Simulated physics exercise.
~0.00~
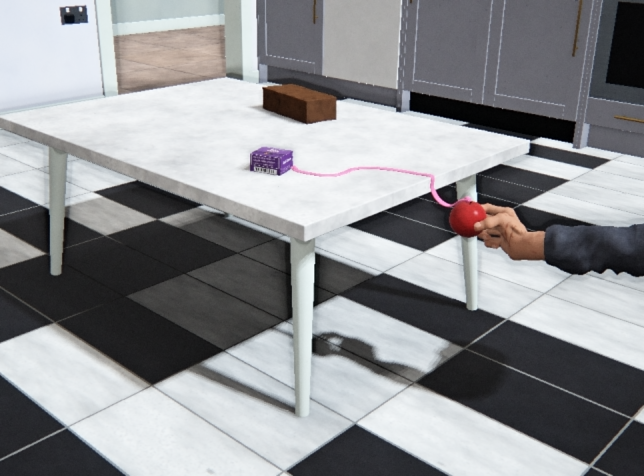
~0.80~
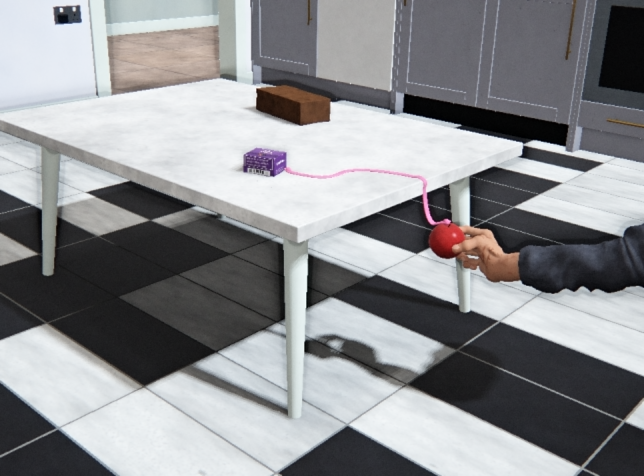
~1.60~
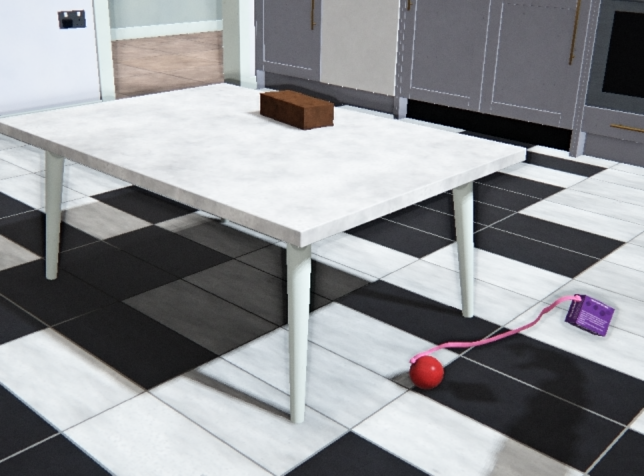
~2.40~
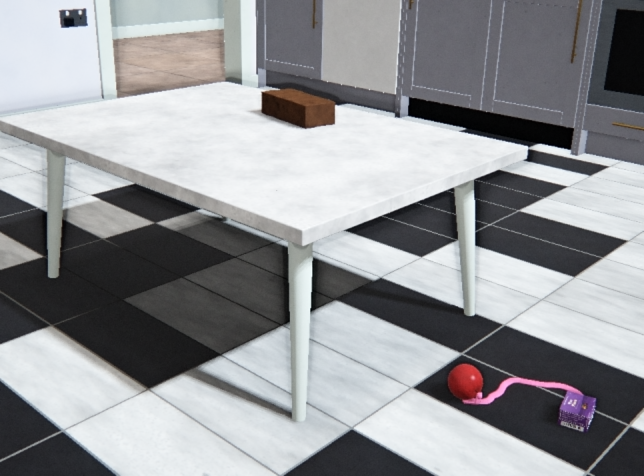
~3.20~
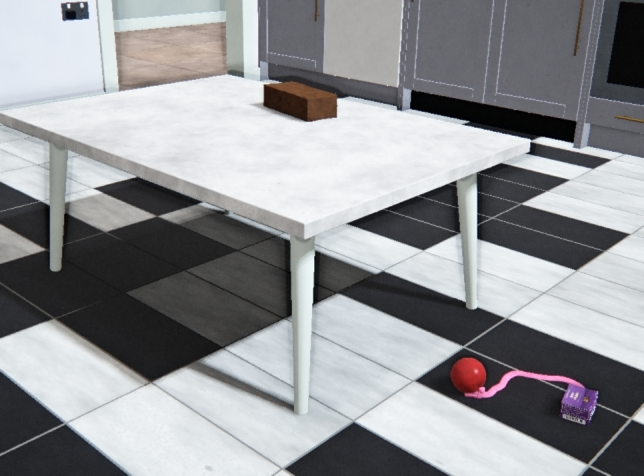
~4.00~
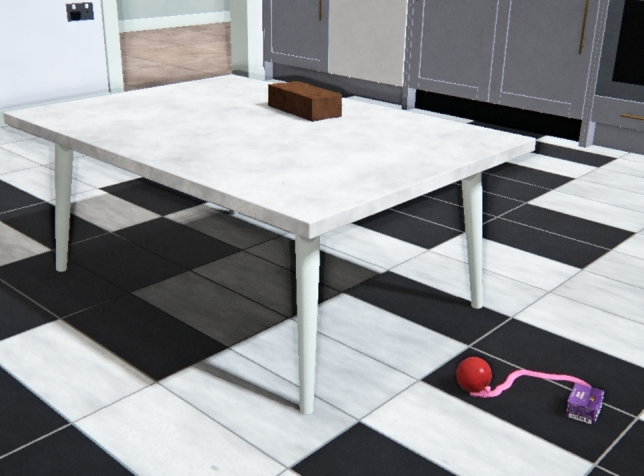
A red apple held by a hand over the floor, joined by a pink ribbon to a purple box on the table, moves slightly left and down, then drops when released; the box follows over the edge, and both lie on the tiles while the brick stays put.
